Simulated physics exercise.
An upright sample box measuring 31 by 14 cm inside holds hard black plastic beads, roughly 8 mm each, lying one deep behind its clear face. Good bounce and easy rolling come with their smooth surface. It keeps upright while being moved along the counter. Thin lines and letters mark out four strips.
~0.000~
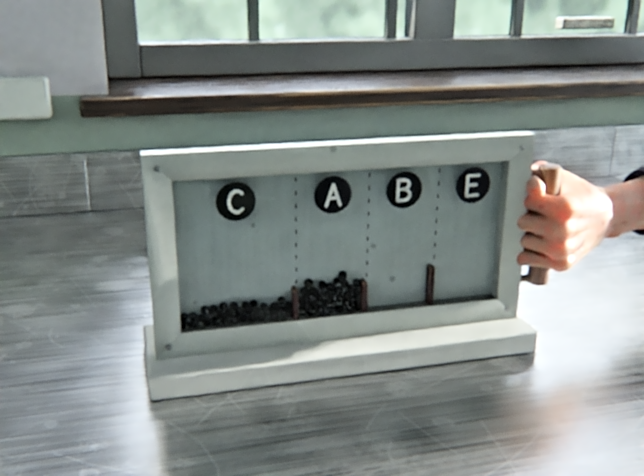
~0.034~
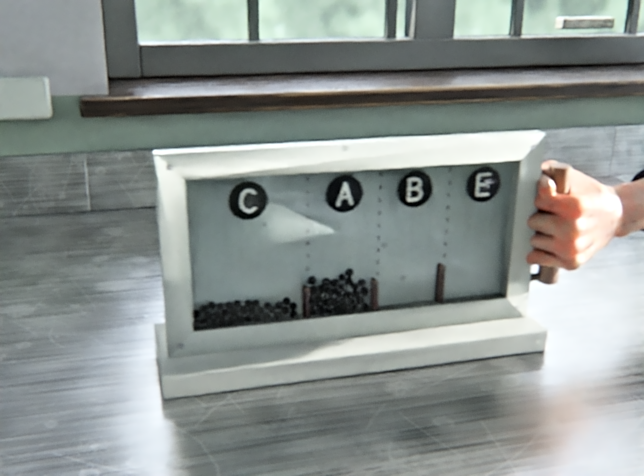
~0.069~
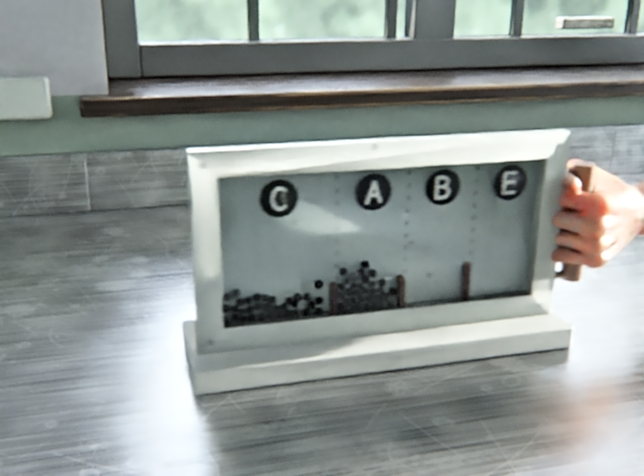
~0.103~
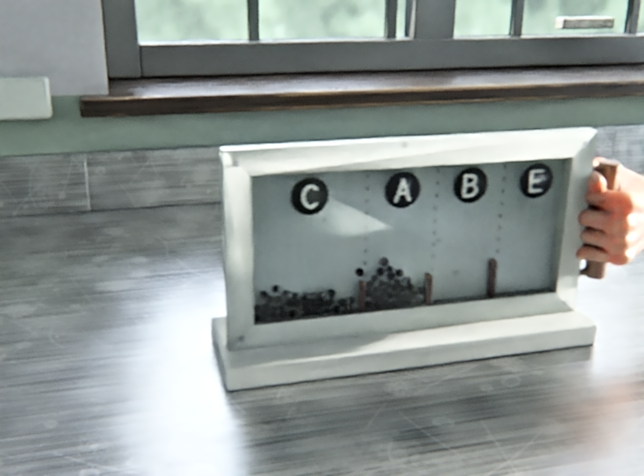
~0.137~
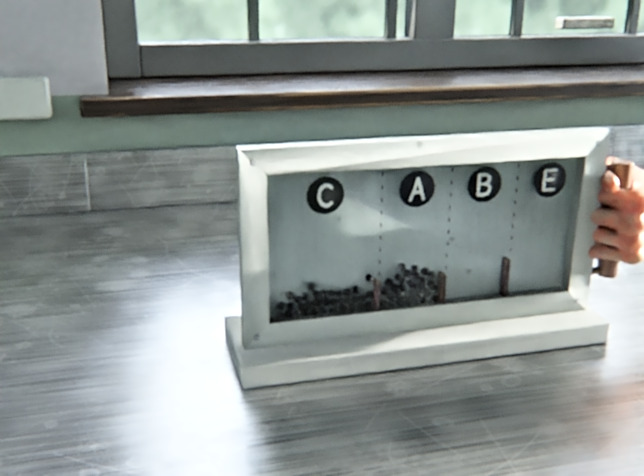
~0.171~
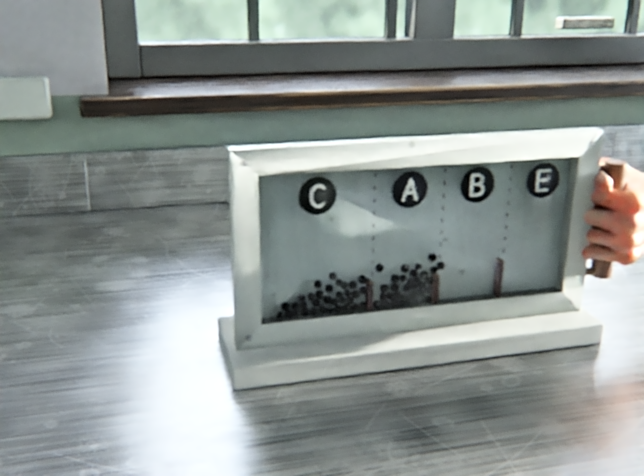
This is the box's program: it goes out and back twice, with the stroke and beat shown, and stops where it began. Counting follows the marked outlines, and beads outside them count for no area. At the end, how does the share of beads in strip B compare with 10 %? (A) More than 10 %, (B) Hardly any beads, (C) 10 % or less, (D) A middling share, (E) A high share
(A) More than 10 %.
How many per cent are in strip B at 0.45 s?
It comes to close to 10 percent.
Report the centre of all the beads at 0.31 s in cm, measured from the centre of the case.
The middle sits around 5 cm left of it and 5 cm below it.
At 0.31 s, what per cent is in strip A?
It comes to roughly 45 %.
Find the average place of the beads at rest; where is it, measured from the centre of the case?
About 4 cm left and 6 cm below.
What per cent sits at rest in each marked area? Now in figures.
Strip A: 35; strip B: 20; strip C: 45; strip E: 0.
After 0.31 s, it is 1 cm to the right; the beads' middle is 5 cm left of and 5 cm below the centre; A 45 %, B 10 %, C 45 %.
After 0.45 s, it is 8 cm to the right; the beads' middle is 4 cm left of and 5 cm below the centre; A 40 %, B 10 %, C 50 %.
After 0.57 s, it is at its start; the beads' middle is 3 cm left of and 5 cm below the centre; A 35 %, B 20 %, C 45 %.
Settled by 1.9 s, it is at its start; A 35 %, B 20 %, C 45 %, E 0 %.
